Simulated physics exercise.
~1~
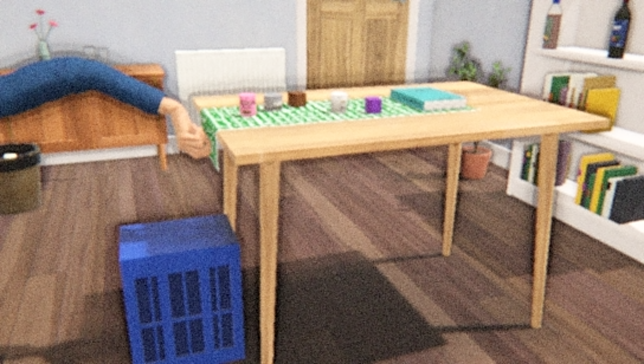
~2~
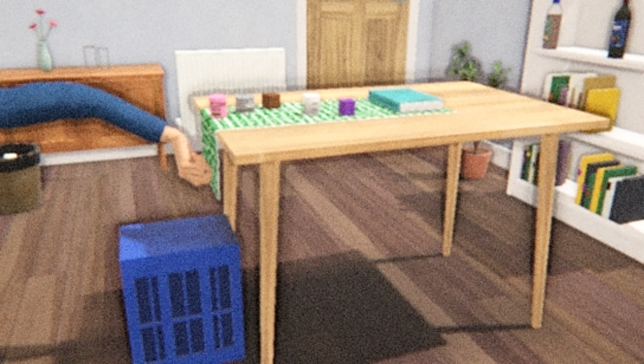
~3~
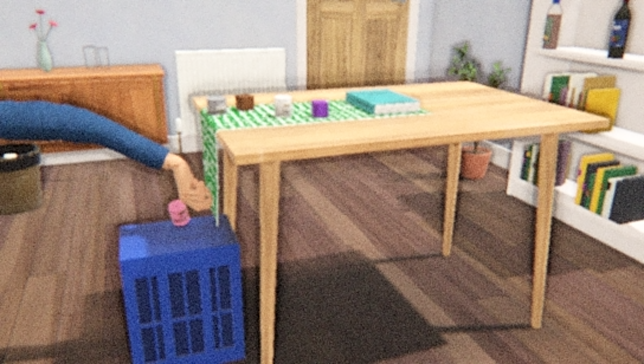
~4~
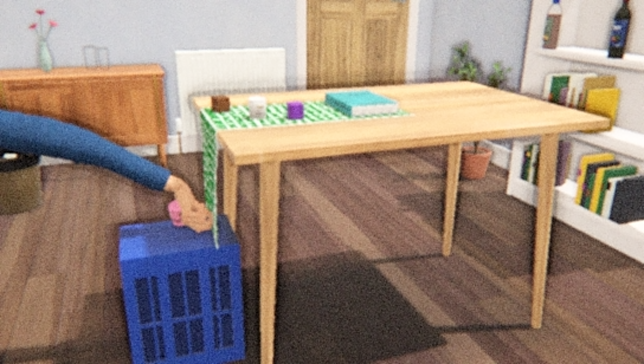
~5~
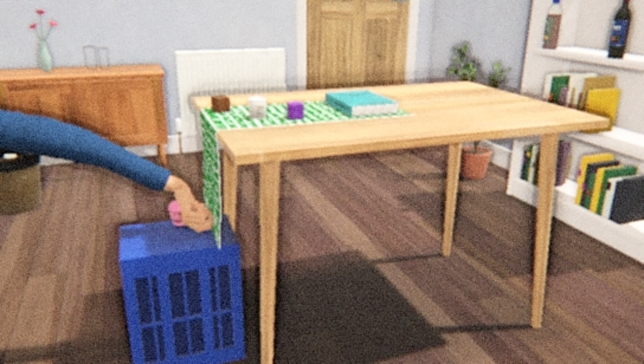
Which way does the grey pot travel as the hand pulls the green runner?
The grey pot moves to the left, riding on the runner towards the end of the table where the hand is pulling.
